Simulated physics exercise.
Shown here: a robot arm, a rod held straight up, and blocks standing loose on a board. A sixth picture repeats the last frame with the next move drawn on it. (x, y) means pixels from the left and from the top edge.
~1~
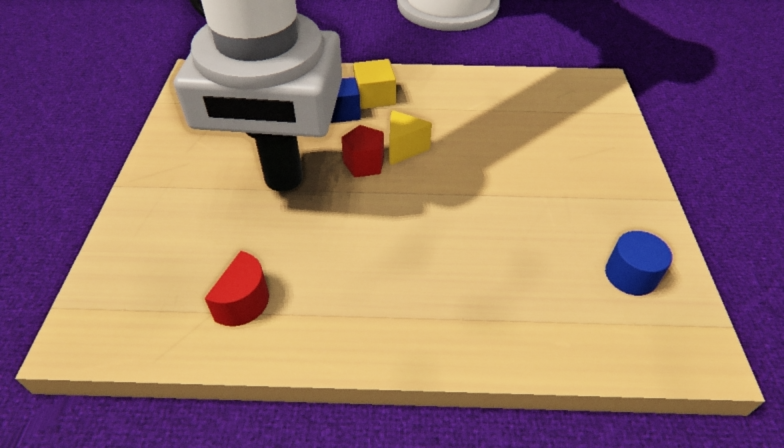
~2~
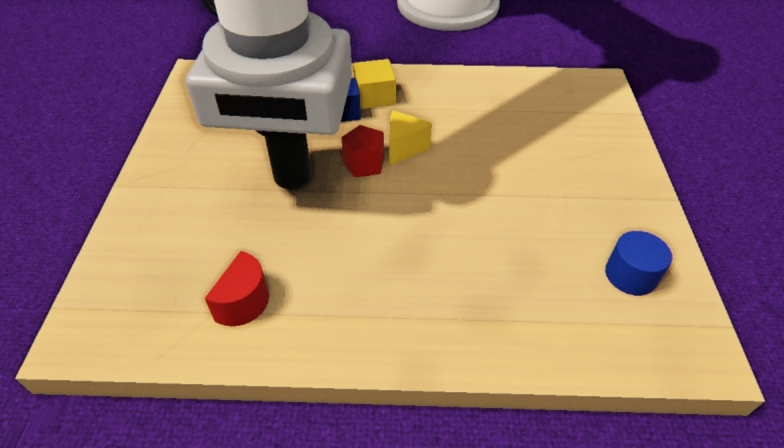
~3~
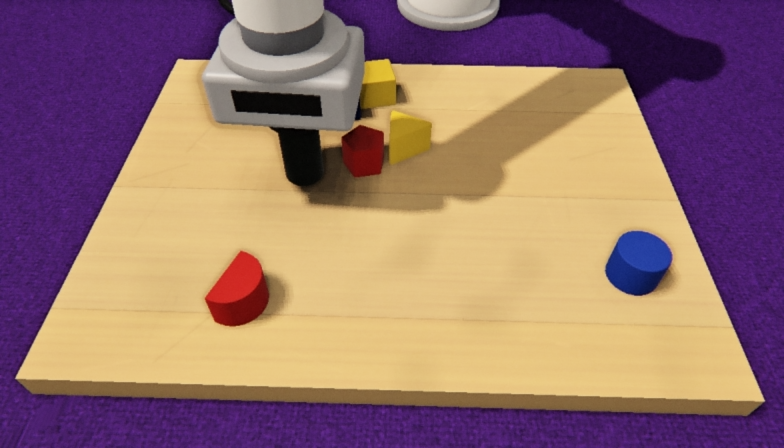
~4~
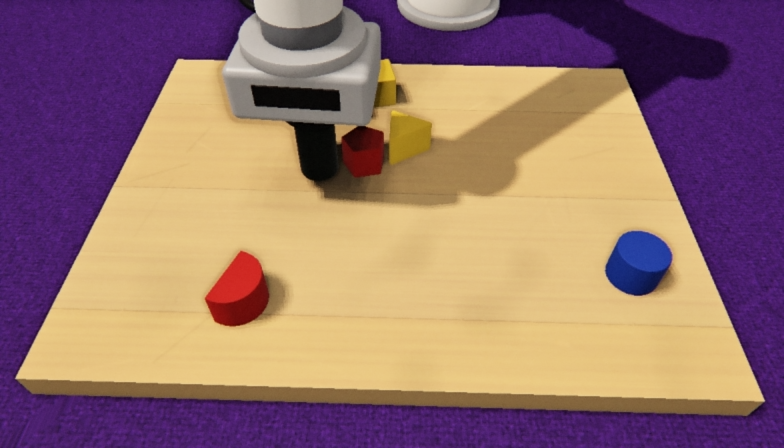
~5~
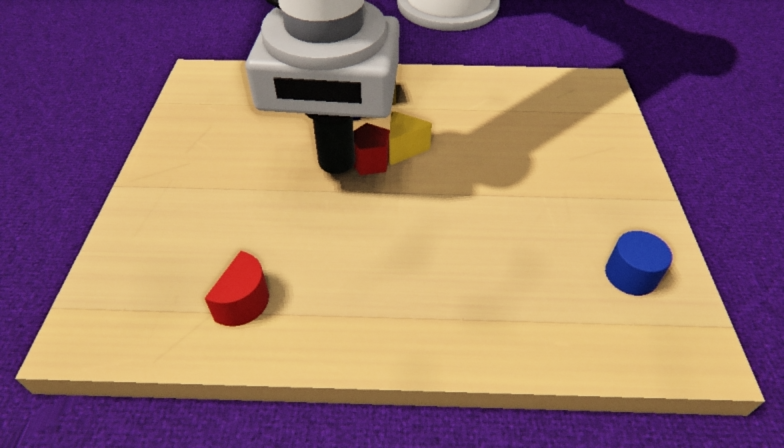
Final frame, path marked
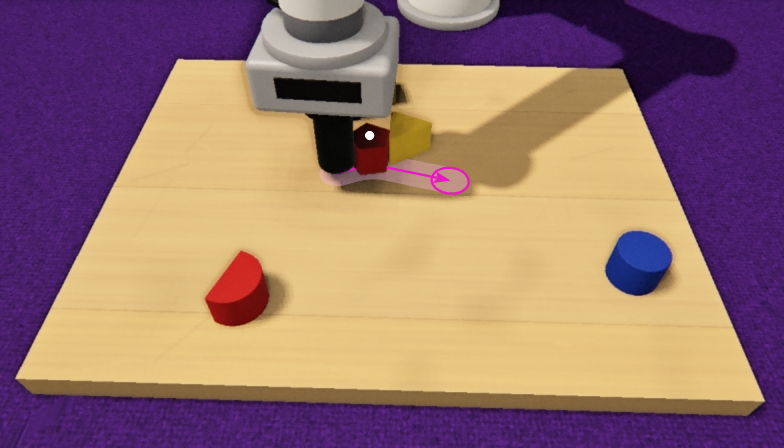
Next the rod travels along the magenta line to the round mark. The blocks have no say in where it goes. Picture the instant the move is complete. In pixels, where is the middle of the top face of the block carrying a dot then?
Final place: (427, 124).
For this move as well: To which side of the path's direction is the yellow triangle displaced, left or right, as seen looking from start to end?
The shift is leftward.
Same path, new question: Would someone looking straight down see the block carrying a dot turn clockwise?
Answer: No.
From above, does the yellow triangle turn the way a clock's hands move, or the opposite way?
Counter-clockwise, from overhead.
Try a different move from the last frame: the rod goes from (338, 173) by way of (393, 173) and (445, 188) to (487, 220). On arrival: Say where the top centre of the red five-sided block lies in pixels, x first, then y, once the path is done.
Its top centre is at about (424, 127).
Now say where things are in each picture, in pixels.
Rod tip (284, 180); block tops, red five-sided block (364, 138); yellow triangle (405, 123), in the first frame.
Rod (293, 178); blocks unchanged, in the second frame.
Rod (305, 175); blocks unchanged, in the third frame.
Rod (320, 170); blocks unchanged, in the fourth frame.
Rod (337, 163); red five-sided block (370, 136); yellow triangle (405, 123), in the fifth frame.
Path on the board, from (338, 173) through (375, 167) and (412, 173) to (450, 180); the dot is on the red five-sided block.
The first path, step by step. One third of the way, rod (375, 156); red five-sided block (405, 126), turned 20° anticlockwise; yellow triangle (435, 116), turned 15° anticlockwise.
Two thirds of the way, rod (413, 163); red five-sided block (426, 124), turned 40° anticlockwise; yellow triangle (449, 110), turned 35° anticlockwise.
At the end, rod (451, 170); red five-sided block (427, 124), turned 45° anticlockwise; yellow triangle (450, 110), turned 35° anticlockwise.
